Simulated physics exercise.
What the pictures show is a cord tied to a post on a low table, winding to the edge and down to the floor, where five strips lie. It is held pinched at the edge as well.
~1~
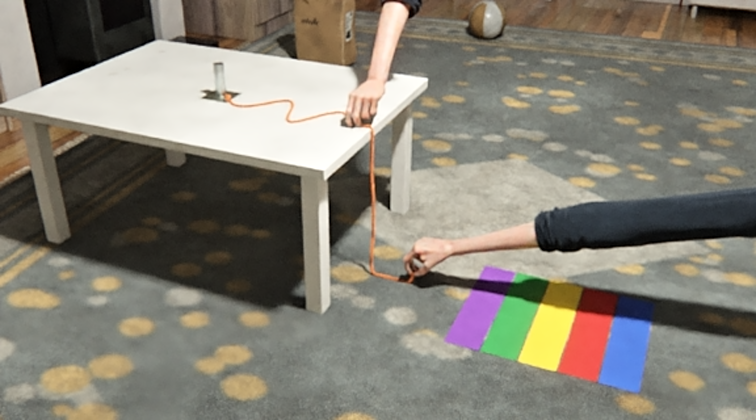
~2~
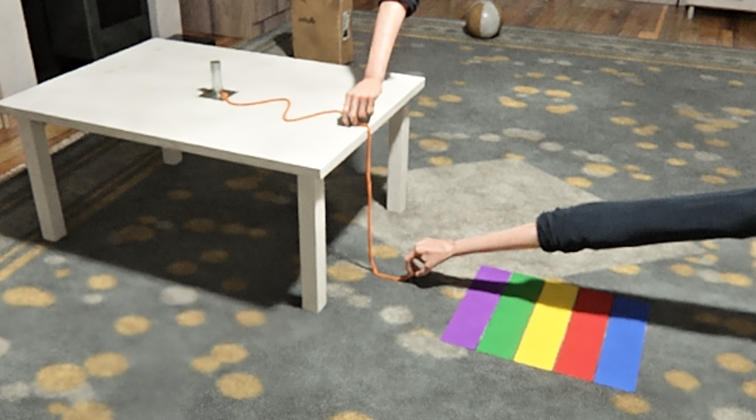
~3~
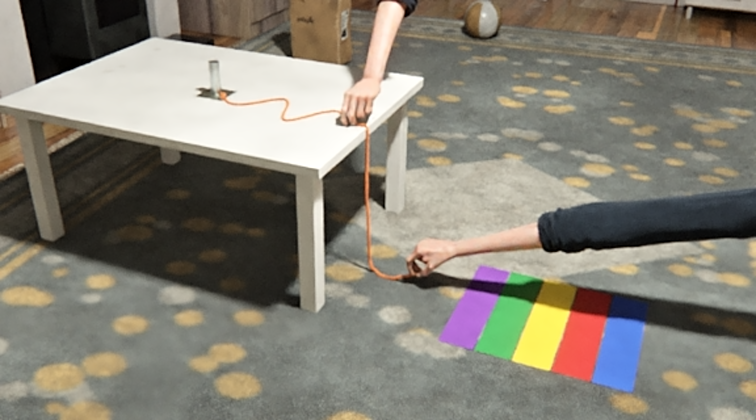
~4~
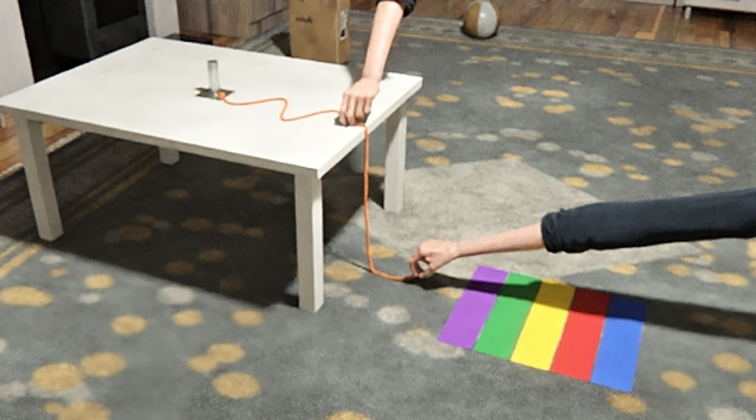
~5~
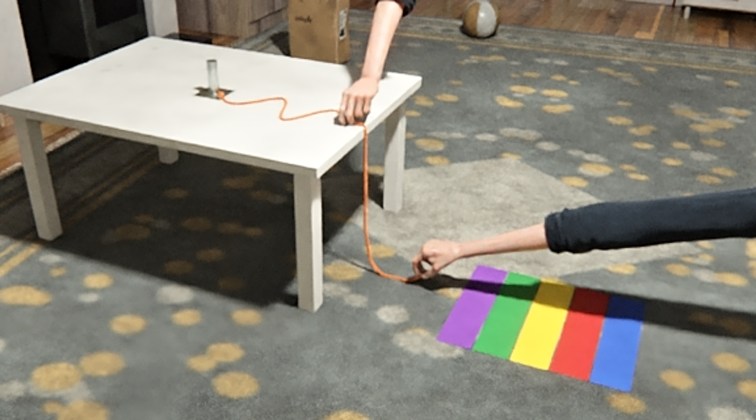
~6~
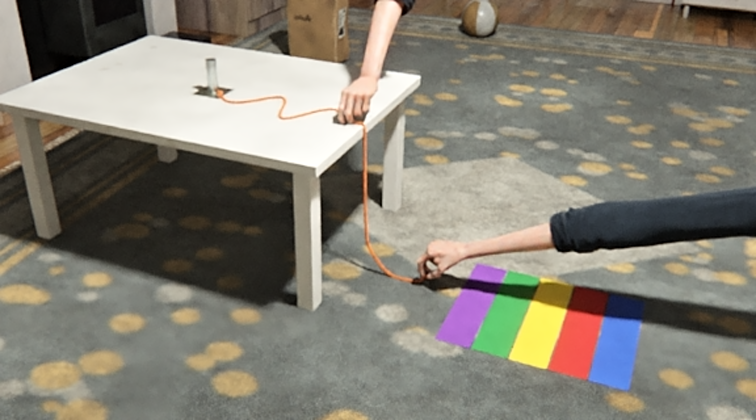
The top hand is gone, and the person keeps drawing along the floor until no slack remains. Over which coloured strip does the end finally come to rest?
Over the blue strip.
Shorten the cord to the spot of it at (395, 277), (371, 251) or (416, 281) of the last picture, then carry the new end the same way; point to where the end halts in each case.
Taking them in turn, it's about (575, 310), then about (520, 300), and finally about (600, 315).
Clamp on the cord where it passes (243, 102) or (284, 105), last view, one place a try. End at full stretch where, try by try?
About (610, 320) and (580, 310).
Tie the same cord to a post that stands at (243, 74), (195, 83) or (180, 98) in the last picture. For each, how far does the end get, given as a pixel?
Pixels, try by try: About (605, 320), (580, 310), (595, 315).
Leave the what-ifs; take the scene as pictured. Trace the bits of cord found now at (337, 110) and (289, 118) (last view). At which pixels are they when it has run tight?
You'll find the first mark at (396, 150) and the second mark at (352, 119).
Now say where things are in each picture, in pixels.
End (413, 273); purple (469, 331); green (505, 340); yellow (543, 350); red (582, 360); blue (622, 370), in the first frame.
End (415, 273); cord through (236, 105) (289, 107) (316, 114) (366, 127) (369, 197) (371, 258), in the second frame.
End (416, 274), in the third frame.
End (418, 274); cord through (234, 104) (286, 107) (314, 114) (363, 127) (365, 197) (369, 258), in the fourth frame.
End (422, 275), in the fifth frame.
End (426, 275); cord through (232, 102) (284, 105) (312, 112) (362, 125) (365, 195) (375, 257), in the sixth frame.
Soon after, end near (559, 307); over yellow.
Then, end near (600, 317); over red.
At full stretch, end near (623, 323); over blue. The end stops over the blue strip.
